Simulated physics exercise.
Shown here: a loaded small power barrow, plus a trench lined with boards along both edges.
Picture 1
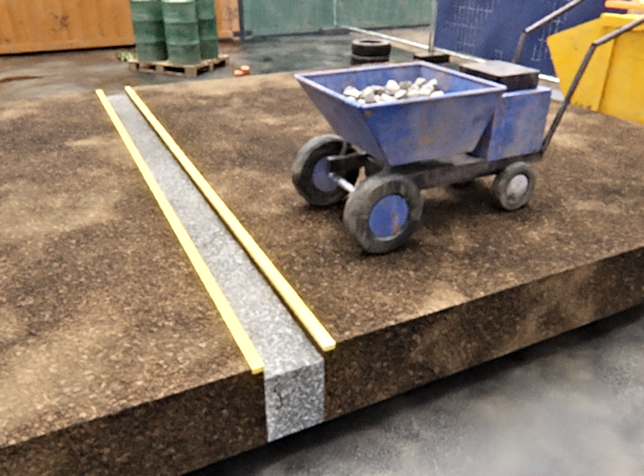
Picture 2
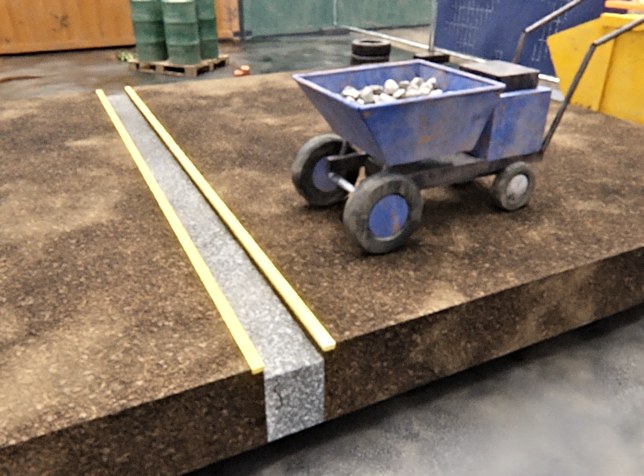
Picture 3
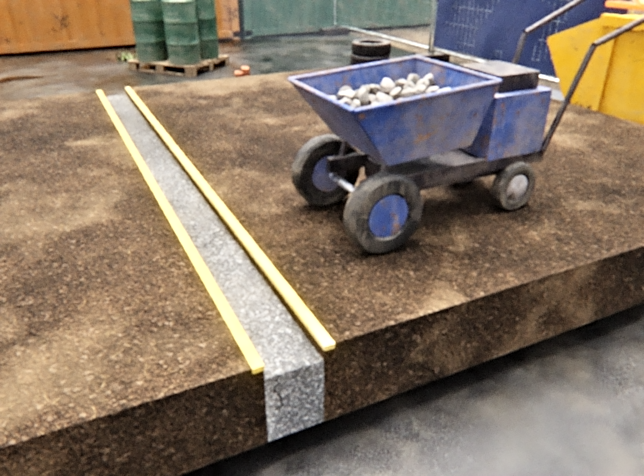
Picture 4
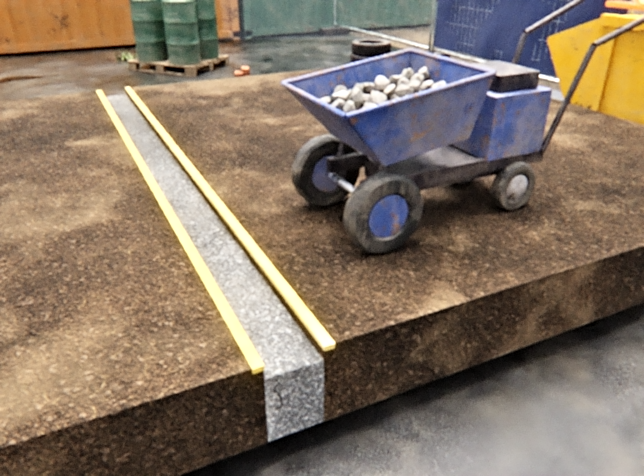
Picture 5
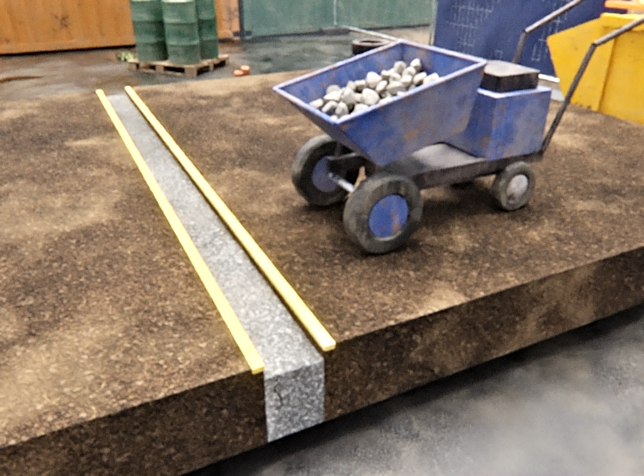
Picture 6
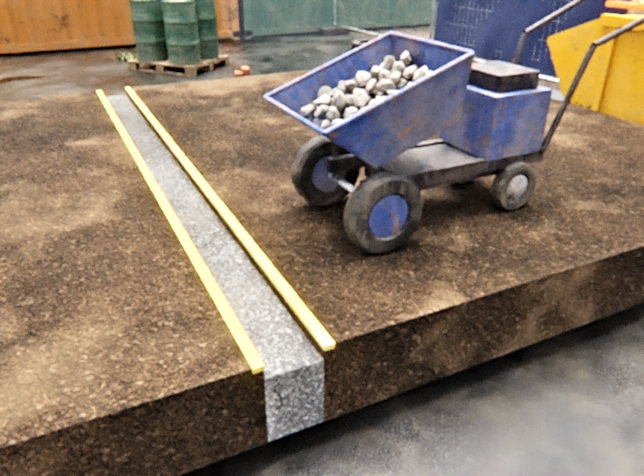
The blue skip of a small barrow loaded with stones sat level at first, then tilted gradually forward to the left, while its wheels stayed still beside a narrow grey strip edged with yellow boards.
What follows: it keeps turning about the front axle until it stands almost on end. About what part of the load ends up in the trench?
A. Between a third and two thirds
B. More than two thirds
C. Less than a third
Answer: A.
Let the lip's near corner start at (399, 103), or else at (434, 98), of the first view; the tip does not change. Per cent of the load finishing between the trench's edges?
40 %, then 20 %.
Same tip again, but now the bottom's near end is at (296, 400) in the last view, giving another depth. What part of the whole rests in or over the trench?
It would be close to 90 percent.
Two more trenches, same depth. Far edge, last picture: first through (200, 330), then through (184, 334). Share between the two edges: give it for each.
80 %, 80 %.
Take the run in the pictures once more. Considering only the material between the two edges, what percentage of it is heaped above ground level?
Close to 60 per cent.
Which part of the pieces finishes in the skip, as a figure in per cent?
Estimate: 20 %, roughly.
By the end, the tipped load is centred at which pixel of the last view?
Somewhere close to (218, 248) in the last picture.
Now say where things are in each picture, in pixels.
The first picture shows lip of the skip at (361, 108), level; top of the load at (392, 104), broken stones; first edge of the trench at (297, 303); far edge at (232, 321), the trench under half as wide as the skip, and shallow for its width.
The second picture shows lip of the skip at (359, 109), level; top of the load at (391, 103).
The third picture shows lip of the skip at (354, 112), tipped barely; top of the load at (396, 95).
The fourth picture shows lip of the skip at (346, 117), tipped a little; top of the load at (403, 87).
The fifth picture shows lip of the skip at (336, 124), tipped a little; top of the load at (401, 89).
The sixth picture shows lip of the skip at (324, 134), tipped clearly; top of the load at (410, 74); first edge of the trench at (297, 303); far edge at (232, 321).
Soon after the last picture, skip tipped steeply; all in the skip.
A little later, skip tipped right over; most in the skip; a stray few short of the trench; about a quarter in or heaped over the trench; a stray few falling.
Later still, skip tipped right over; about a quarter in the skip; a stray few short of the trench; about half in or heaped over the trench; about a quarter beyond it.
By the end, skip tipped right over; about a quarter in the skip; a stray few short of the trench; about half in or heaped over the trench; about a quarter beyond it.
